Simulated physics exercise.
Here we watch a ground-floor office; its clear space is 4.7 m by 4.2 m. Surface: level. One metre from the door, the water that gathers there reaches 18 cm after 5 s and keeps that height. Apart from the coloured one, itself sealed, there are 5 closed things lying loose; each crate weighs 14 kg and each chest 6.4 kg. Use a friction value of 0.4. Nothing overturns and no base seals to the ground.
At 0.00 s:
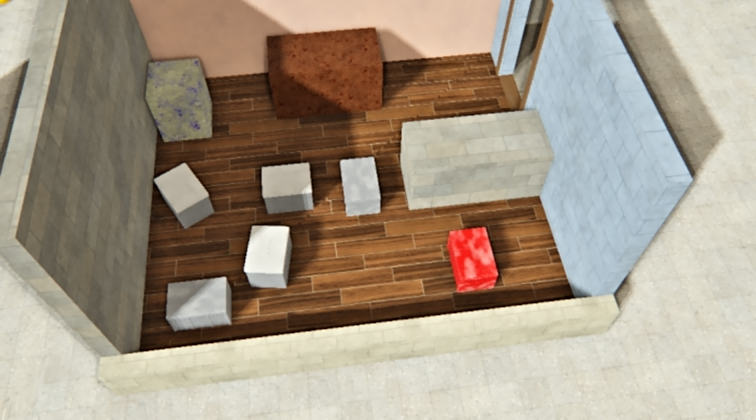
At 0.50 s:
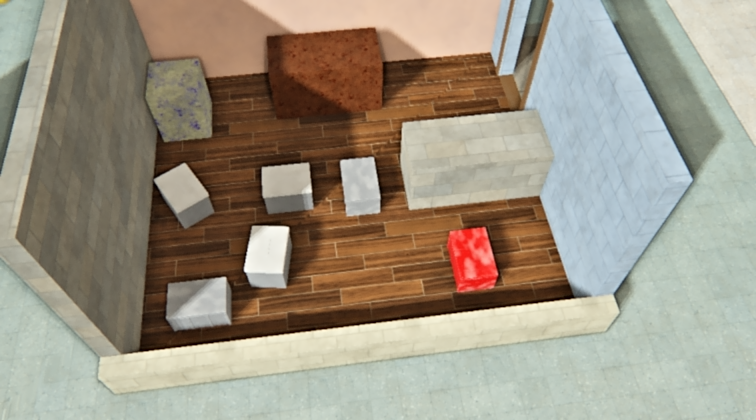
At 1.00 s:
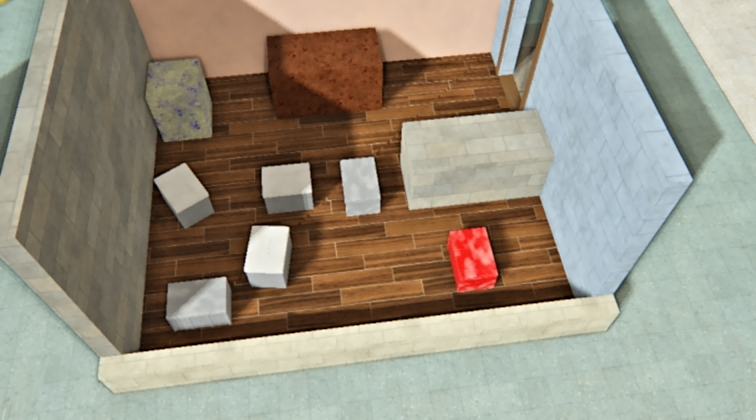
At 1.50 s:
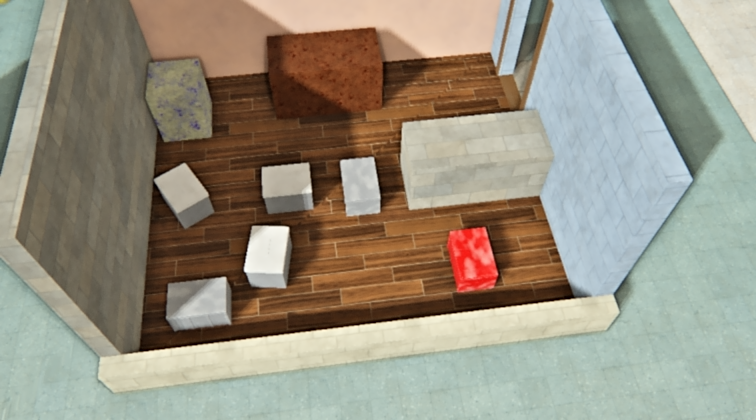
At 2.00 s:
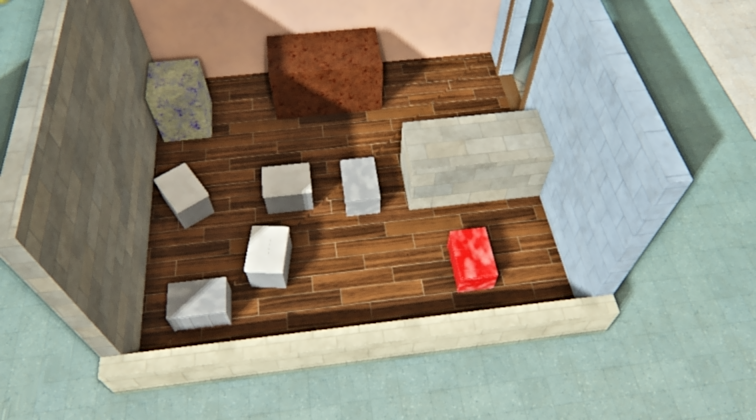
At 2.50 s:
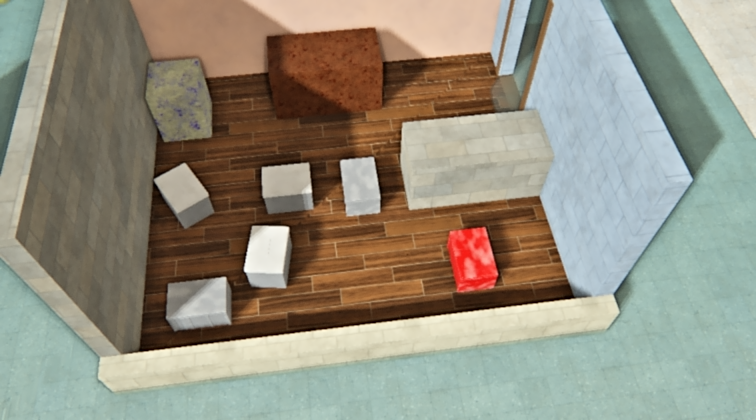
A room with a wood floor stays still while pale blue-green water covers the ground outside.
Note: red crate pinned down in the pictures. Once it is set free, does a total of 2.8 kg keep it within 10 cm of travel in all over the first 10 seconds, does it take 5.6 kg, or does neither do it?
The lighter amount does the job.
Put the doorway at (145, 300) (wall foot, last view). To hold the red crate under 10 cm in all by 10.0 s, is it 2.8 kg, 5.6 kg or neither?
With that change, both options fail.
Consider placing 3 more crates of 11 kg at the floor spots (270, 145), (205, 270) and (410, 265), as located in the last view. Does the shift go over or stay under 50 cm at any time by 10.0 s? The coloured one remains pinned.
Note, in sequence: Exceeded, not exceeded, not exceeded.
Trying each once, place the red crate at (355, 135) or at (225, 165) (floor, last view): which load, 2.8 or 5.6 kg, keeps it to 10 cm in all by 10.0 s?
In turn: No mass works; no mass works.
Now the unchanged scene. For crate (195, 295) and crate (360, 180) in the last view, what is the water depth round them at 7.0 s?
Roughly 0 and 3 cm.
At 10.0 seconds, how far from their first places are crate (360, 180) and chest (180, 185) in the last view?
20 cm and 100 cm respectively.
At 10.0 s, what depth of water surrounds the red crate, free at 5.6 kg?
Depth: Approx. 1 cm.
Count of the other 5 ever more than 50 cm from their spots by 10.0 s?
By my count, 1.
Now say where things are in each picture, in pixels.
In the first frame, the red crate at (473, 253), on the bottom; 0.0 m2 under water; 0 of 6 have shifted.
In the second frame, the red crate at (473, 253), on the bottom; 0.0 m2 under water; 0 of 6 have shifted.
In the third frame, the red crate at (473, 253) rests on the ground; 0.0 m2 under water; 0 of 6 have shifted.
In the fourth frame, the red crate at (473, 253) rests on the ground; water covers 0.0 m2; 0 of 6 have shifted.
In the fifth frame, the red crate at (473, 253), on the bottom; water covers 0.0 m2; 0 of 6 have shifted.
In the sixth frame, the red crate at (473, 253), on the bottom; 0.1 m2 under water; 0 of 6 have shifted.
After 3.5 s the red crate would be 0 cm from its start with 2.8 kg and 0 cm from its start with 5.6 kg; 0 cm of water round it then.
After 4.5 s the red crate would be 0 cm from its start with 2.8 kg and 0 cm from its start with 5.6 kg; 0 cm of water round it then.
After 7.0 s the red crate would be 0 cm from its start with 2.8 kg and 0 cm from its start with 5.6 kg; 0 cm of water round it then.
After 10.0 s the red crate would be 0 cm from its start with 2.8 kg and 0 cm from its start with 5.6 kg; 1 cm of water round it then.
